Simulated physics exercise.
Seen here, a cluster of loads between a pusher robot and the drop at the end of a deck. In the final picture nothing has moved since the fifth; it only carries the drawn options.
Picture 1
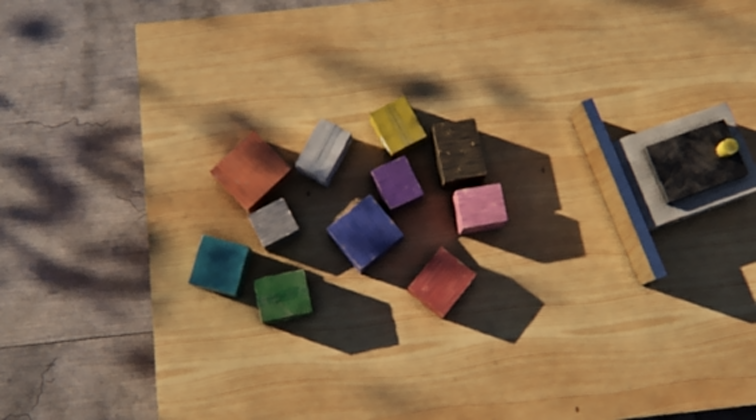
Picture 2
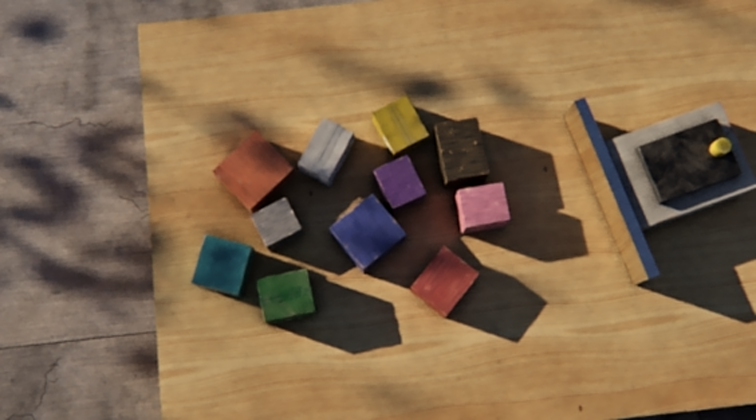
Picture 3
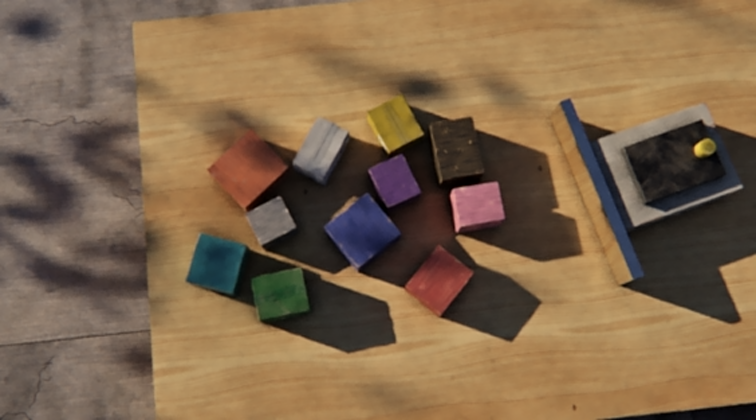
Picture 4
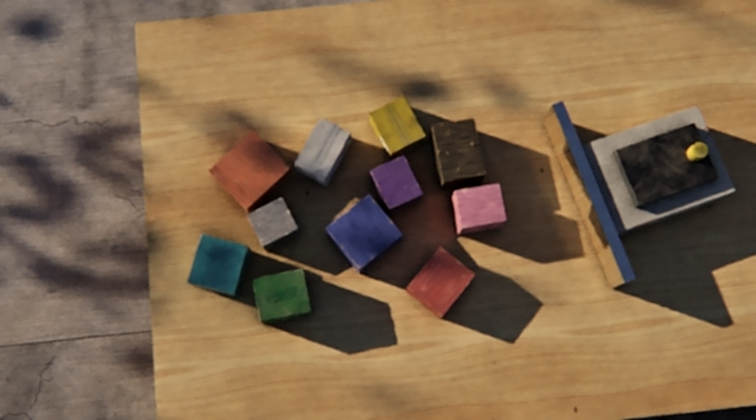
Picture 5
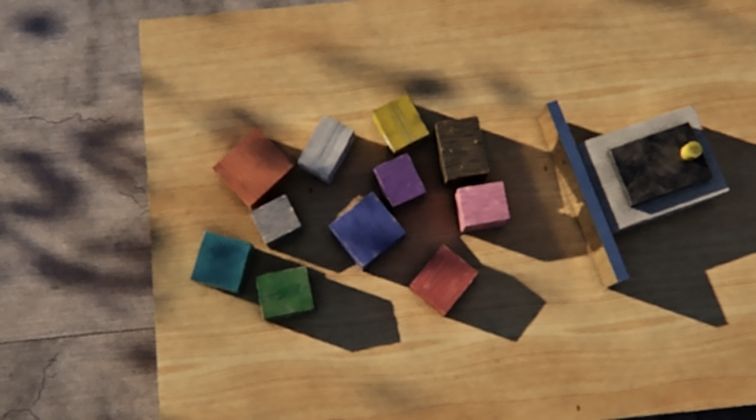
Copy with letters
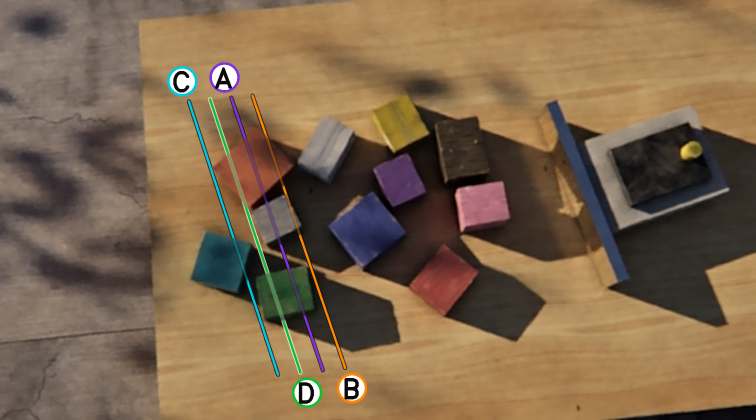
A pale wooden deck above cracked grey paving is seen from high overhead in low, warm light that throws long shadows. Orange-red, grey, white, yellow, black, purple, pink, blue, turquoise, green and red blocks cluster left of centre, while at the right sits a grey-and-black robot with a yellow knob and a wide blue blade. The robot slides a short way left, slowing, as the blocks stay put and the camera jitters slightly.
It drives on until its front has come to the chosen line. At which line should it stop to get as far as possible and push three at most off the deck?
No fourth one falls up to C.
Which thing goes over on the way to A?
It is the orange crate.
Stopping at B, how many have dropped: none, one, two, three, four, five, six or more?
By then, none.
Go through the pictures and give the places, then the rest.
In the first picture, yellow parcel (398, 128); red crate (442, 283); black crate (458, 154).
In the second picture, robot (682, 163); grey crate (277, 225).
In the third picture, robot (667, 164); blue crate (363, 233).
In the fourth picture, robot (659, 167); purple crate (396, 186).
In the fifth picture, robot (654, 166); turquoise crate (223, 263); white parcel (327, 150); yellow parcel (401, 126).
On the marked copy, A at (276, 230); B at (297, 228); C at (232, 235); D at (254, 233).
Taking C. A third of the way, robot (529, 178); yellow parcel (367, 123); white parcel (319, 149).
Two thirds of the way, robot (402, 190); orange crate (198, 174); grey crate (216, 222).
When it is over, robot (300, 200); white parcel over the edge; grey crate over the edge; three fallen.
As for the rest, A is within the limit but short; B is within the limit but short; D is within the limit but short.
